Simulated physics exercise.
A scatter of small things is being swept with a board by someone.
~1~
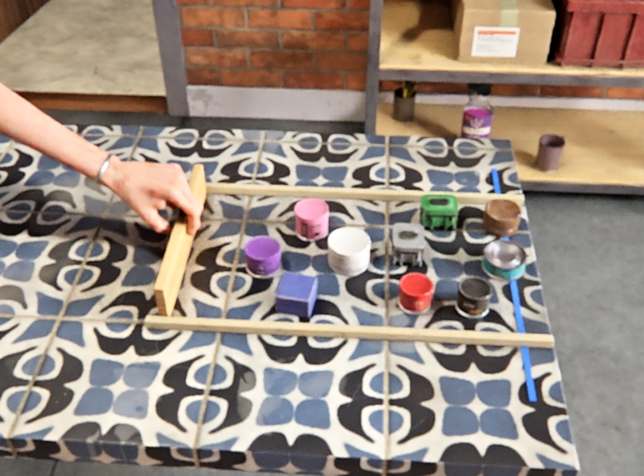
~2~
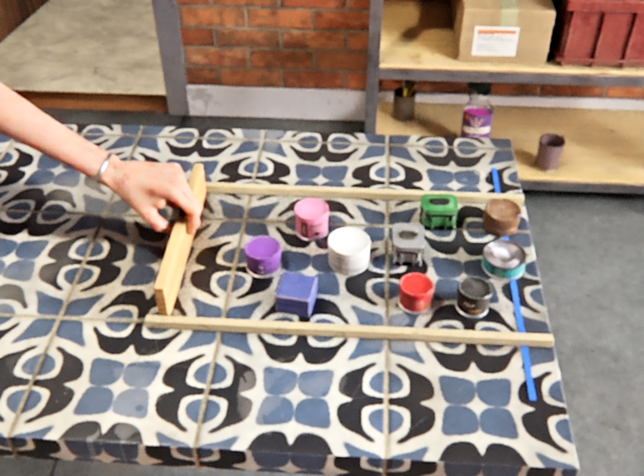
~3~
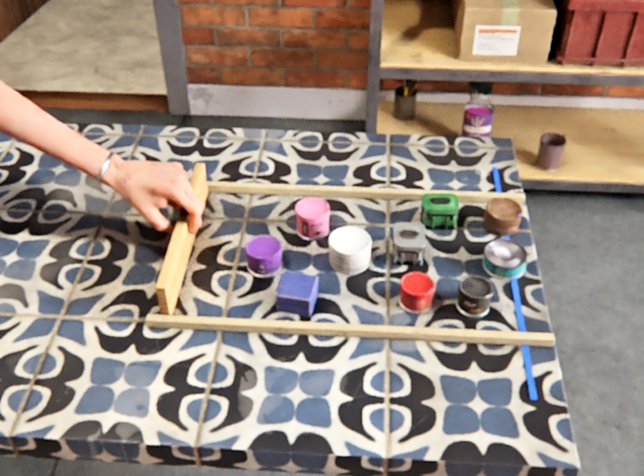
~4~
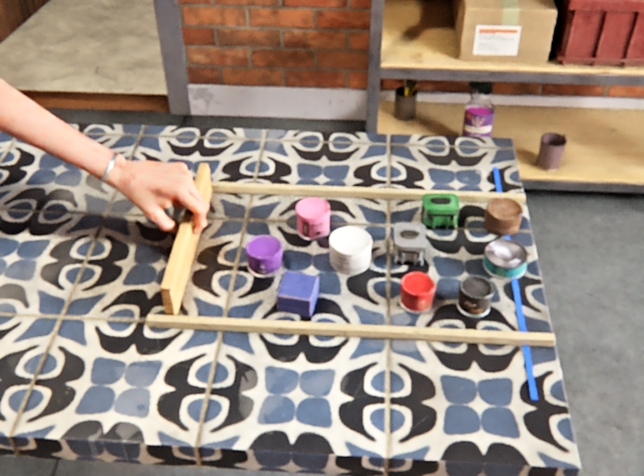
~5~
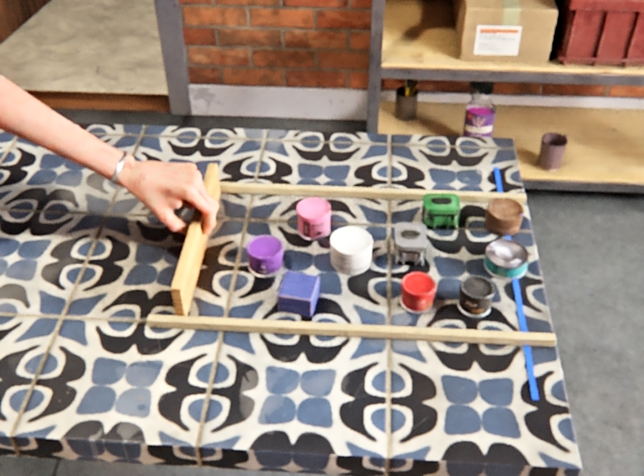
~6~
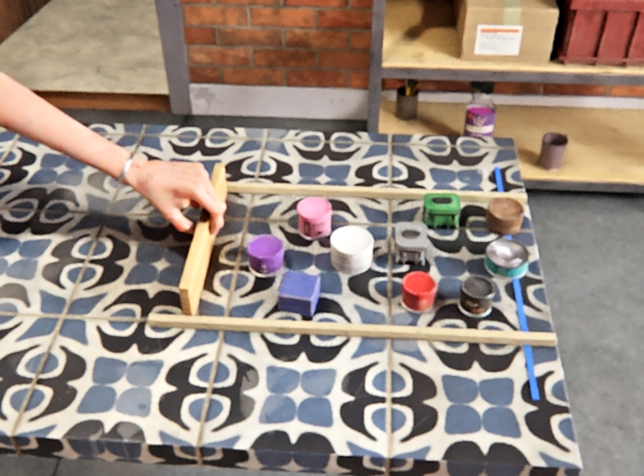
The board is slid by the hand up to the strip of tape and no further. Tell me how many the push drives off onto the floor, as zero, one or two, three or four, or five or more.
I predict the table will shed at least five pieces.
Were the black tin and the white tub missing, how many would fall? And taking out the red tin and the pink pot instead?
The first try gives 4, the second gives 4.
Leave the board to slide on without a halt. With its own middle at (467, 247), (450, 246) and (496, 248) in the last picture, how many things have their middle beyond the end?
Per position: 2 / 0 / 5.
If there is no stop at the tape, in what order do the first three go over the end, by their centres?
Turquoise pot, black tin, grey case.
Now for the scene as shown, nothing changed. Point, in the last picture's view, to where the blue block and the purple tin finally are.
Listed as asked: First (540, 303), and then (536, 276).
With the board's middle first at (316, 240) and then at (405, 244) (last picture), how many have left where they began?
The count is 4 at the first point and 8 at the second.
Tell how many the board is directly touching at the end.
Contact count: 4.
A little later, none off yet; brown lid at rest near (505, 216); turquoise pot at rest near (507, 259); black tin at rest near (476, 296).
Next, none off yet; brown lid at rest near (505, 216); turquoise pot at rest near (507, 259); black tin shifted about its own width near (505, 298).
When it is over, the number that fall off is five or more; down, white tub, grey case, red tin, black tin, turquoise pot and brown lid.
